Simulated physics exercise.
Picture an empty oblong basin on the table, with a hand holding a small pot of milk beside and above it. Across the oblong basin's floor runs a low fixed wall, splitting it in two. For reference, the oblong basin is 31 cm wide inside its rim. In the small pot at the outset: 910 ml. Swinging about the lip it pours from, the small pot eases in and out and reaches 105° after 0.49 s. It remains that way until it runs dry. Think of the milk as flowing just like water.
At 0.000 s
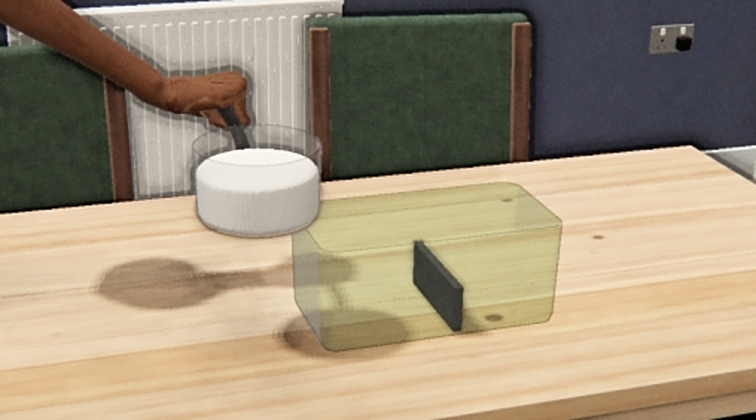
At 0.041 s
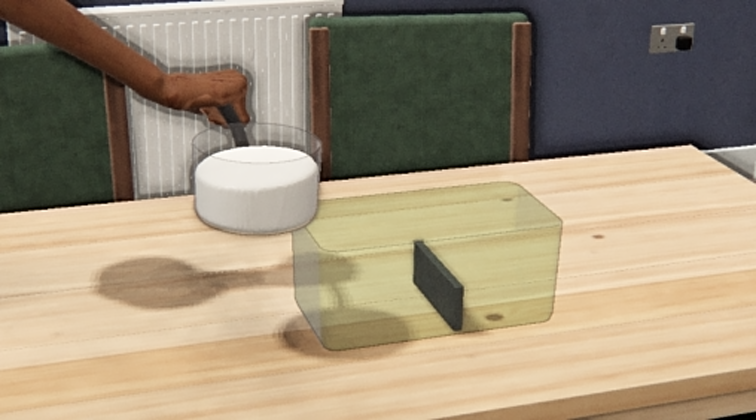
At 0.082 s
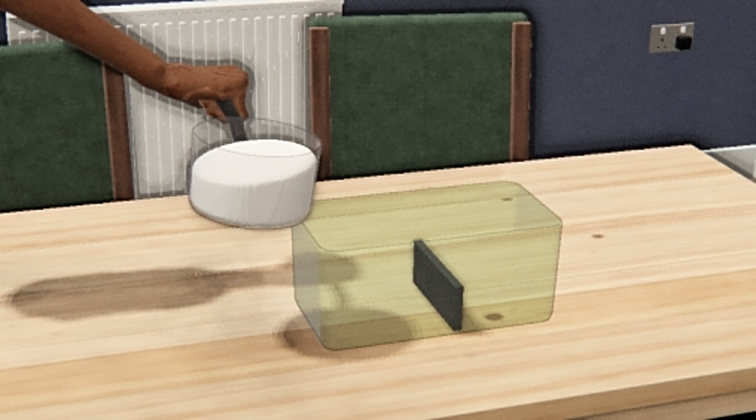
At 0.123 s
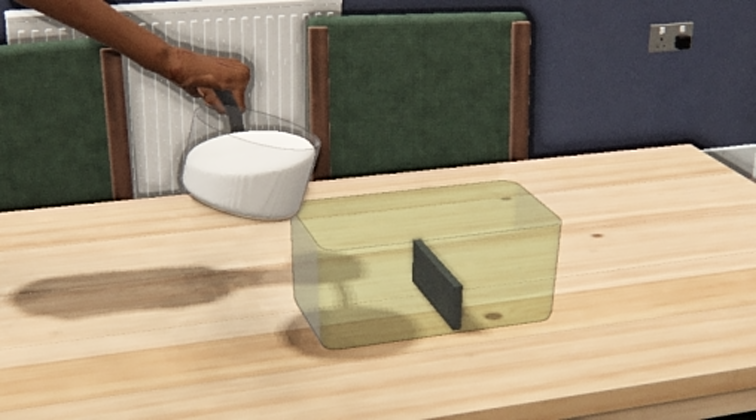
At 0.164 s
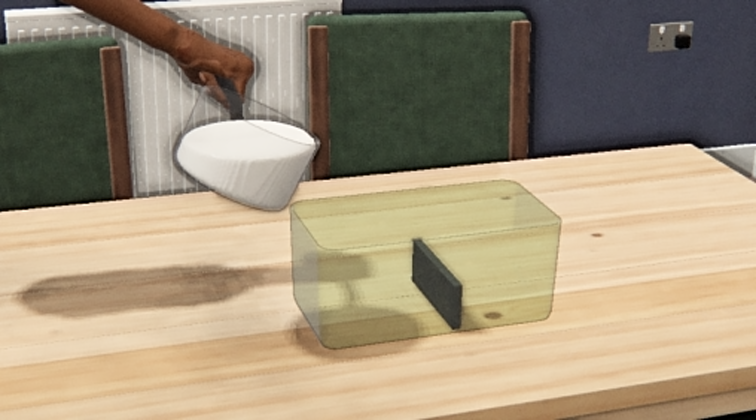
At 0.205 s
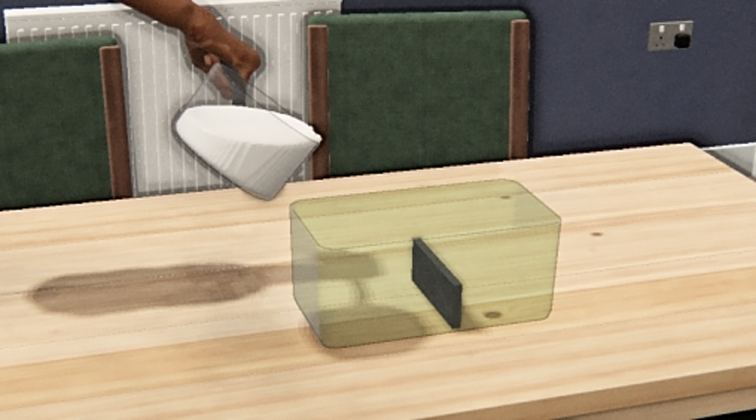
A hand steadily tilts a small pot of milk rightward beside and above an oblong basin.
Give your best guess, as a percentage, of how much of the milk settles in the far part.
I would say 13 per cent of it settles there.
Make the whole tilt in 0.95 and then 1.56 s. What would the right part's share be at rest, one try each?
5 then 0 %.
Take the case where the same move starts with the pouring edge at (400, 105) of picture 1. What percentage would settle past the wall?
Result then: Approx. 65 %.
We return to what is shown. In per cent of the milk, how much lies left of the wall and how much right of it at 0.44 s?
About 3 left, 0 right.
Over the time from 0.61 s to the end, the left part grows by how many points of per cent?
That is roughly 16 in a hundred of the whole.
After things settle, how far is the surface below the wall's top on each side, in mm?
Close to 30 mm left and close to 54 mm right.
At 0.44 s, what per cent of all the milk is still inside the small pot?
Remaining: Near 58 % of the total.
By 0.44 s the tilt is 102° and 59 per cent is still to pour, 3 is left of the wall and 0 right of it.
By 0.61 s the tilt is 105° and 10 per cent is still to pour, 65 is left of the wall and 3 right of it.
By 0.79 s the tilt is 105° and 2 per cent is still to pour, 70 is left of the wall and 9 right of it.
By 0.99 s the tilt is 105° and 0 per cent is still to pour, 79 is left of the wall and 13 right of it.
At rest 81 per cent lies left of the wall, 13 right of it and 6 outside.
